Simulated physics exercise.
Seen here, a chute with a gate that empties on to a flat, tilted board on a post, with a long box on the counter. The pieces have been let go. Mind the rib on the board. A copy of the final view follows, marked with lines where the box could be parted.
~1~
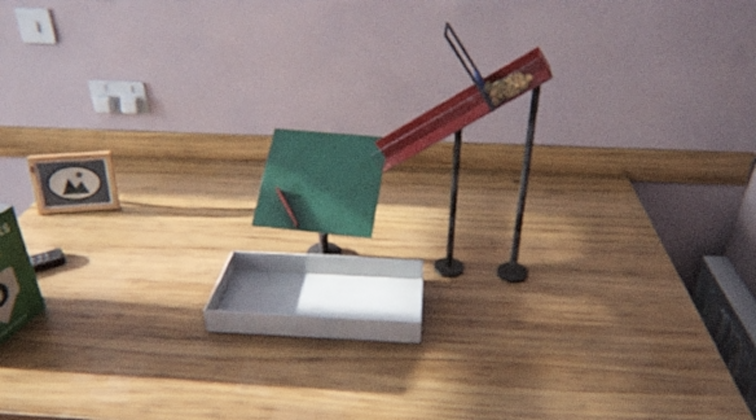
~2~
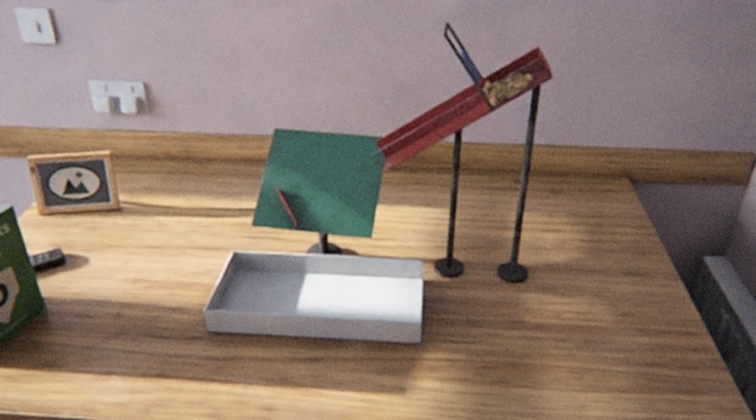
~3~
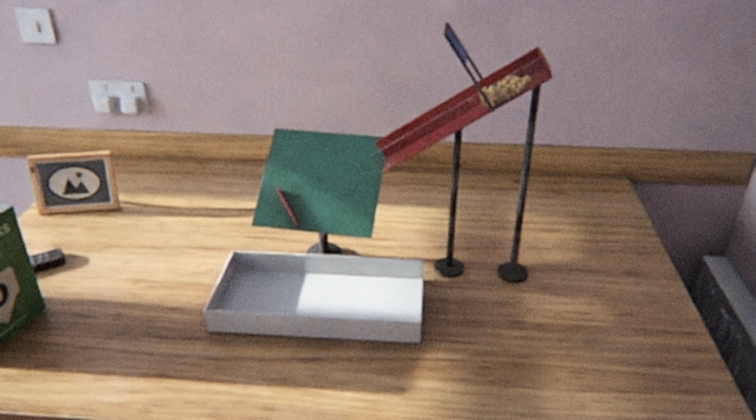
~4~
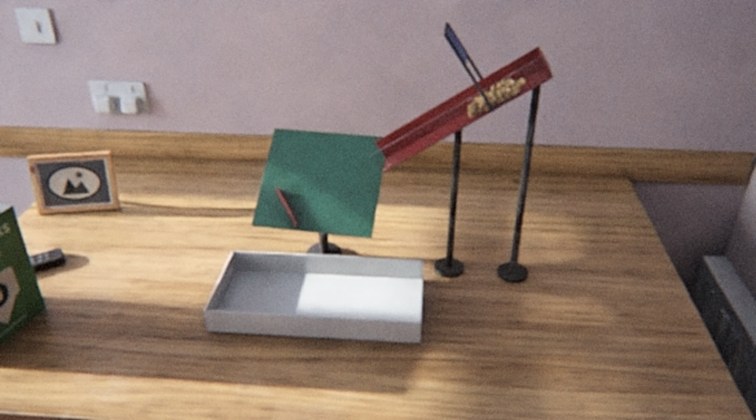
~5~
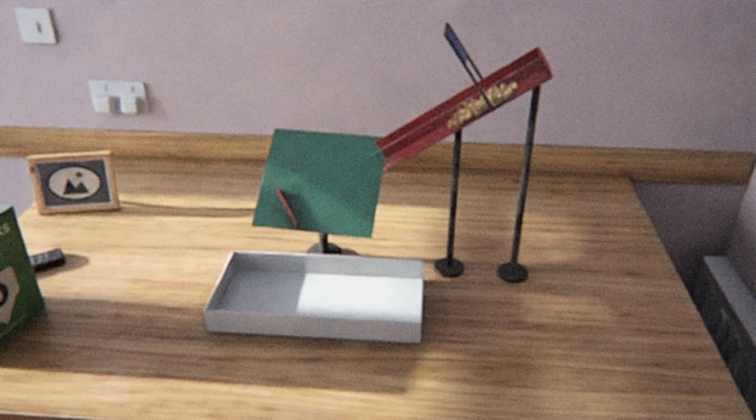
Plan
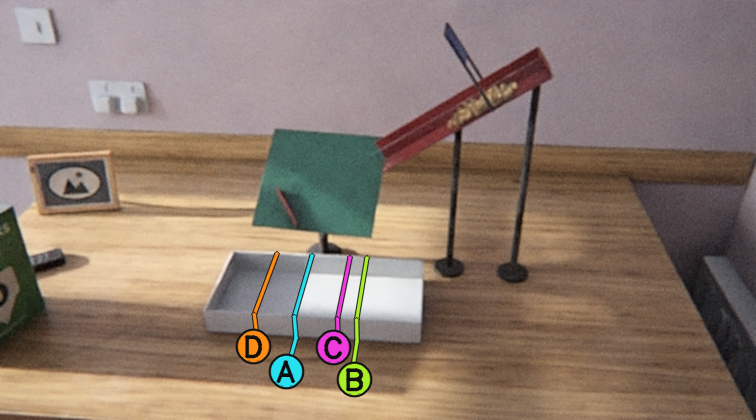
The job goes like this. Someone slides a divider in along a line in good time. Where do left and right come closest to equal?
Best: A.
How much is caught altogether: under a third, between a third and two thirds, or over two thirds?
Over two thirds.
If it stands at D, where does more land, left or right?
The right side.
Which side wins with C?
More lands on the left.
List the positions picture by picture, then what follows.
Load behind the gate near (508, 88), dried chickpeas; lip of the chute near (385, 165), sloping gently, in the first frame.
Middle of the board near (321, 180), tilted fairly steeply; middle of its low edge near (310, 231); of its high edge near (331, 132), in the second frame.
Front corners of the box near (204, 310) and (420, 322), empty; front of the load near (484, 105), in the third frame.
Middle of the load near (494, 98); its front near (471, 115), close to a quarter of the way to the lip; rib from (276, 187) to (296, 225), in the fourth frame.
Middle of the load near (486, 105); its front near (451, 126), close to a third of the way to the lip, in the fifth frame.
On the marked copy, line A crosses the front rim at (294, 315); line B crosses the front rim at (356, 319); line C crosses the front rim at (337, 317); line D crosses the front rim at (254, 313).
Choosing A, of what is caught, close to two thirds on the left of the divider, close to a third on the right.
Choosing B, of what is caught, the whole lot on the left of the divider, none at all on the right.
Choosing C, of what is caught, the whole lot on the left of the divider, none at all on the right.
Choosing D, of what is caught, none at all on the left of the divider, the whole lot on the right.
